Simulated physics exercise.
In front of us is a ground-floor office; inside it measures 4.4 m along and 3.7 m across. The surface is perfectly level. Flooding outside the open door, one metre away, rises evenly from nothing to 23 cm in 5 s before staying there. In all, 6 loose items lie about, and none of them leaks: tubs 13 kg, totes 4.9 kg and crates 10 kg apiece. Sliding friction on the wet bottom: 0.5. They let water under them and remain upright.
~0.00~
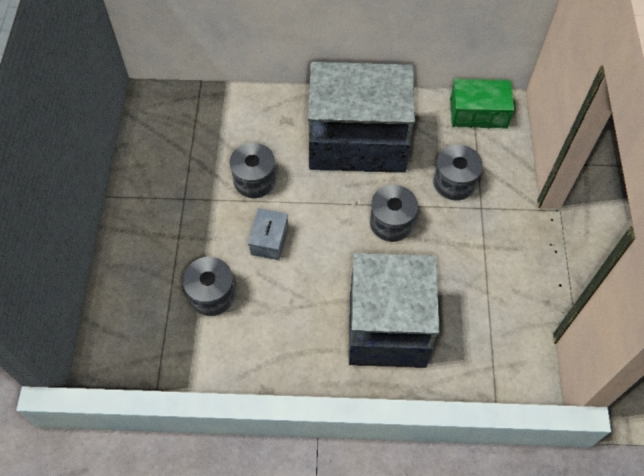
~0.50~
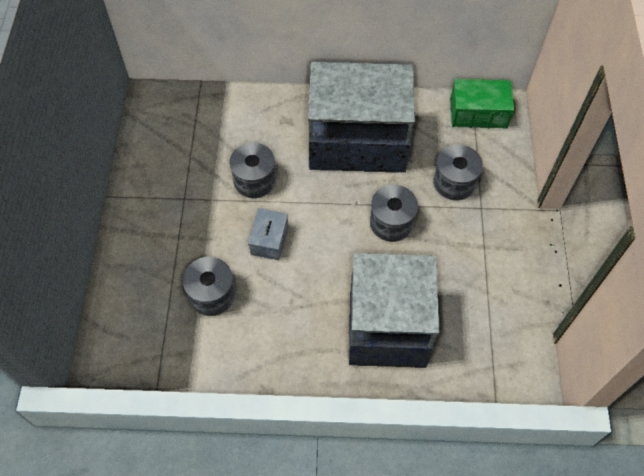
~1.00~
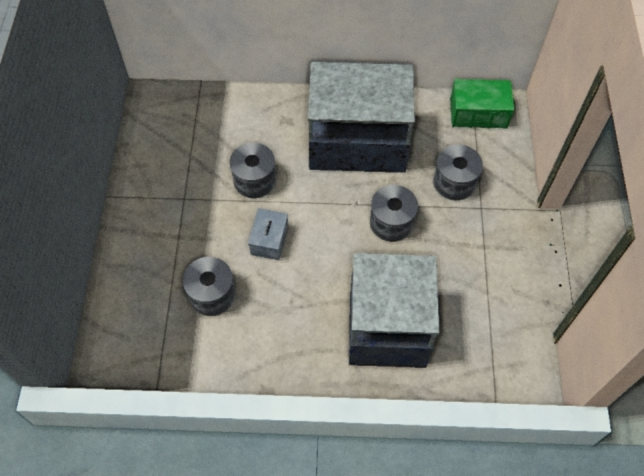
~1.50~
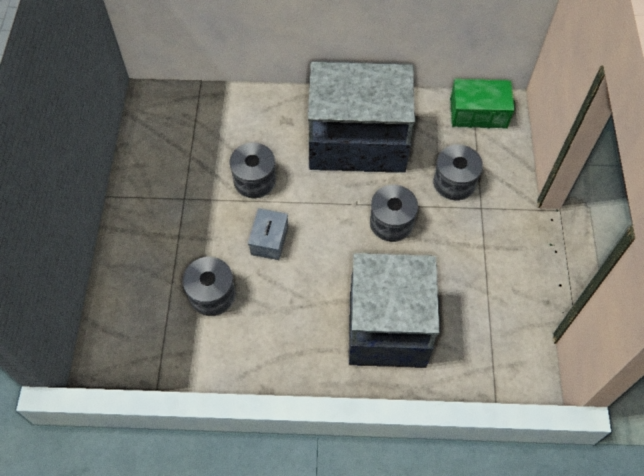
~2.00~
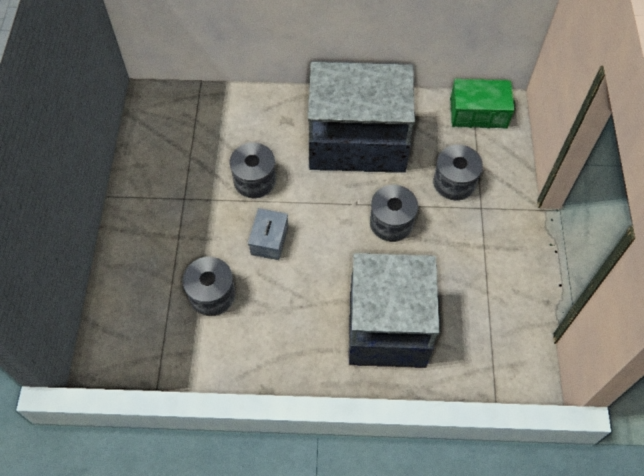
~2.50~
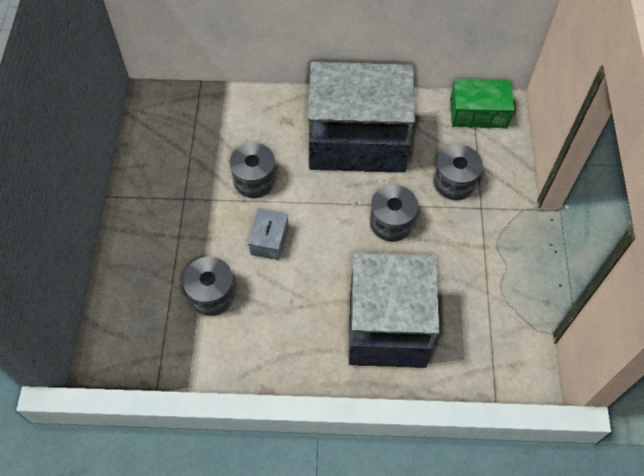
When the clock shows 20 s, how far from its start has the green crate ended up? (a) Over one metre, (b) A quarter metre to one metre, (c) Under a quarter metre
a, over one metre.
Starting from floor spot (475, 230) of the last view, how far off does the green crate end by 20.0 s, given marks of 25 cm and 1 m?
So it journeys a long way.
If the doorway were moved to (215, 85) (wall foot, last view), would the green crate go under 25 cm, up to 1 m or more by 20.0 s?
Outcome: The green crate moves only slightly.
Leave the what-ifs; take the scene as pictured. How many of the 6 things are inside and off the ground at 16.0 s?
I count 6.
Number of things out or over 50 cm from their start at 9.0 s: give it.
Answer: 3.
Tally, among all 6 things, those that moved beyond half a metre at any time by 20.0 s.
By my tally, 6.
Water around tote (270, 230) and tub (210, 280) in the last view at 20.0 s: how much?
Close to 21 and 21 centimetres.
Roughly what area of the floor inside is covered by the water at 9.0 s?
About 15 m2 is covered.
After 4.0 s the green crate is near (484, 94), 0.0 m from its start, aground; 0 afloat.
After 9.0 s the green crate is near (484, 95), 0.0 m from its start, aground; 3 afloat.
After 16.0 s the green crate is near (284, 161), 2.3 m from its start, afloat; 6 afloat.
After 20.0 s the green crate is near (287, 77), 2.1 m from its start, afloat; 6 afloat.
